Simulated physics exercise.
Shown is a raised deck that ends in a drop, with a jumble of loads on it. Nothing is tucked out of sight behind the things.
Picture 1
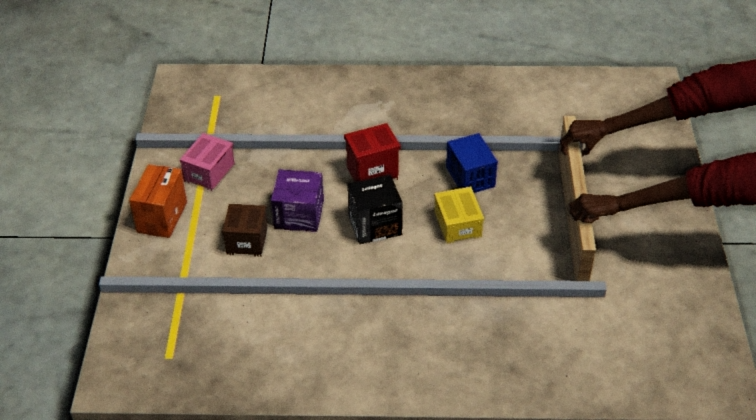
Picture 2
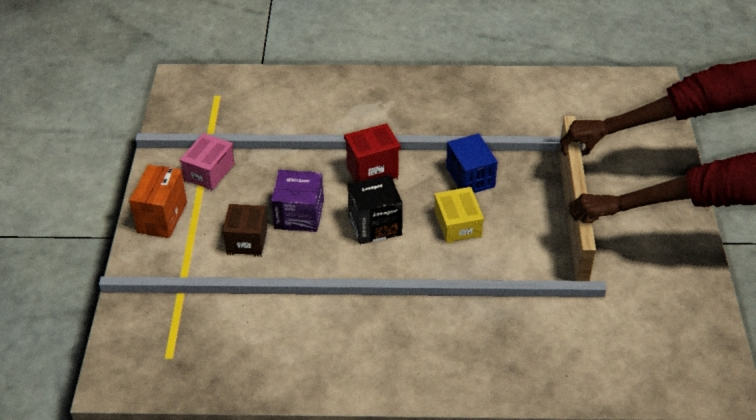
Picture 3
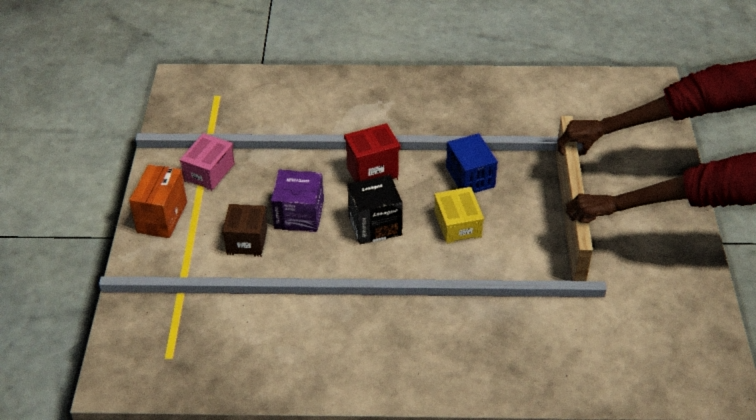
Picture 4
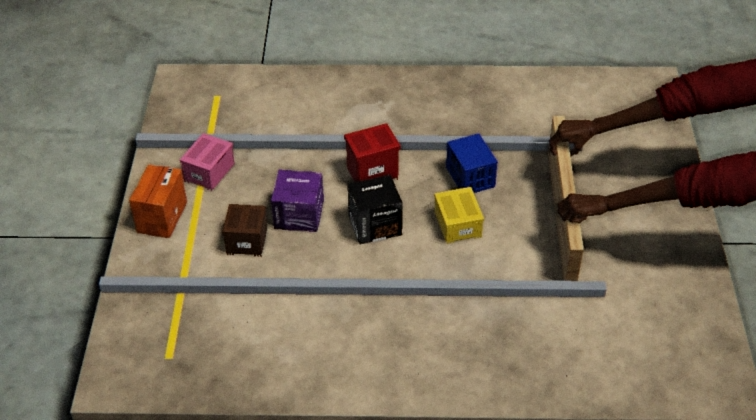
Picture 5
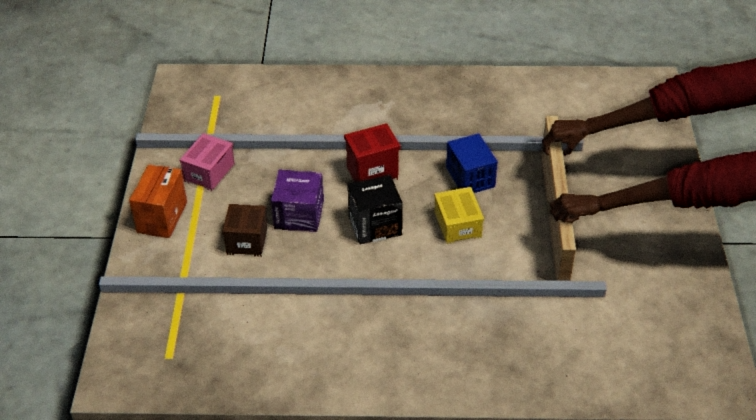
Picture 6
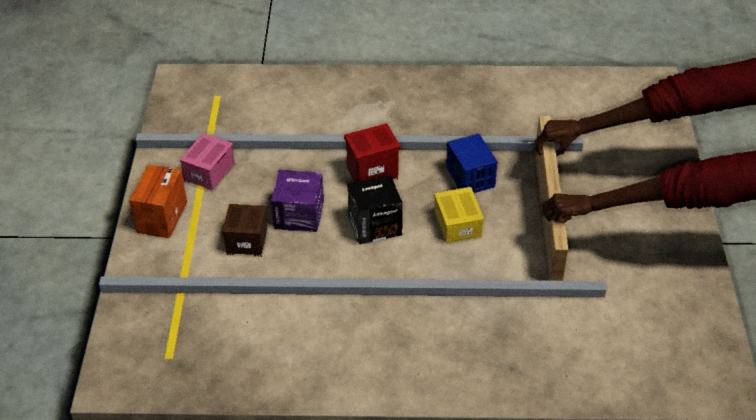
In the video, colored boxes and crates sit between two rails on a board crossed by yellow tape, while two hands at the right hold a wooden plank upright and slide it slightly left; the loads stay still.
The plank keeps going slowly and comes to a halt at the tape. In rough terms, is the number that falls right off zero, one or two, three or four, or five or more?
Seems the ones that don't stay up number three or at most four, for sure.
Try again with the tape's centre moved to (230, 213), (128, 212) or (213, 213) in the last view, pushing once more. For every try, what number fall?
Respectively 1, 8 and 3.
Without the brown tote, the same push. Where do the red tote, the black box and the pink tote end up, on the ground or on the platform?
The red tote remains up; the black box is kept; the pink tote tumbles off.
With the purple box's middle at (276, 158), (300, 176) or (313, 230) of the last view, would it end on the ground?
Results in order: Over the edge; over the edge; not lost.
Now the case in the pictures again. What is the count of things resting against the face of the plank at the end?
I count 3 of them.
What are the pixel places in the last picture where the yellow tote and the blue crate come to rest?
Yellow tote at (175, 210), blue crate at (185, 159).
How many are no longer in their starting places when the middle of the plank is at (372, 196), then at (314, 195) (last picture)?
By then 6, and 6.
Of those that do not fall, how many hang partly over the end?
Result: 2.
Soon after, none off yet; orange box at rest near (159, 201); pink tote at rest near (208, 162); brown tote at rest near (246, 230).
In the end, the number that fall off is three or four; gone, purple box, pink tote and orange box.
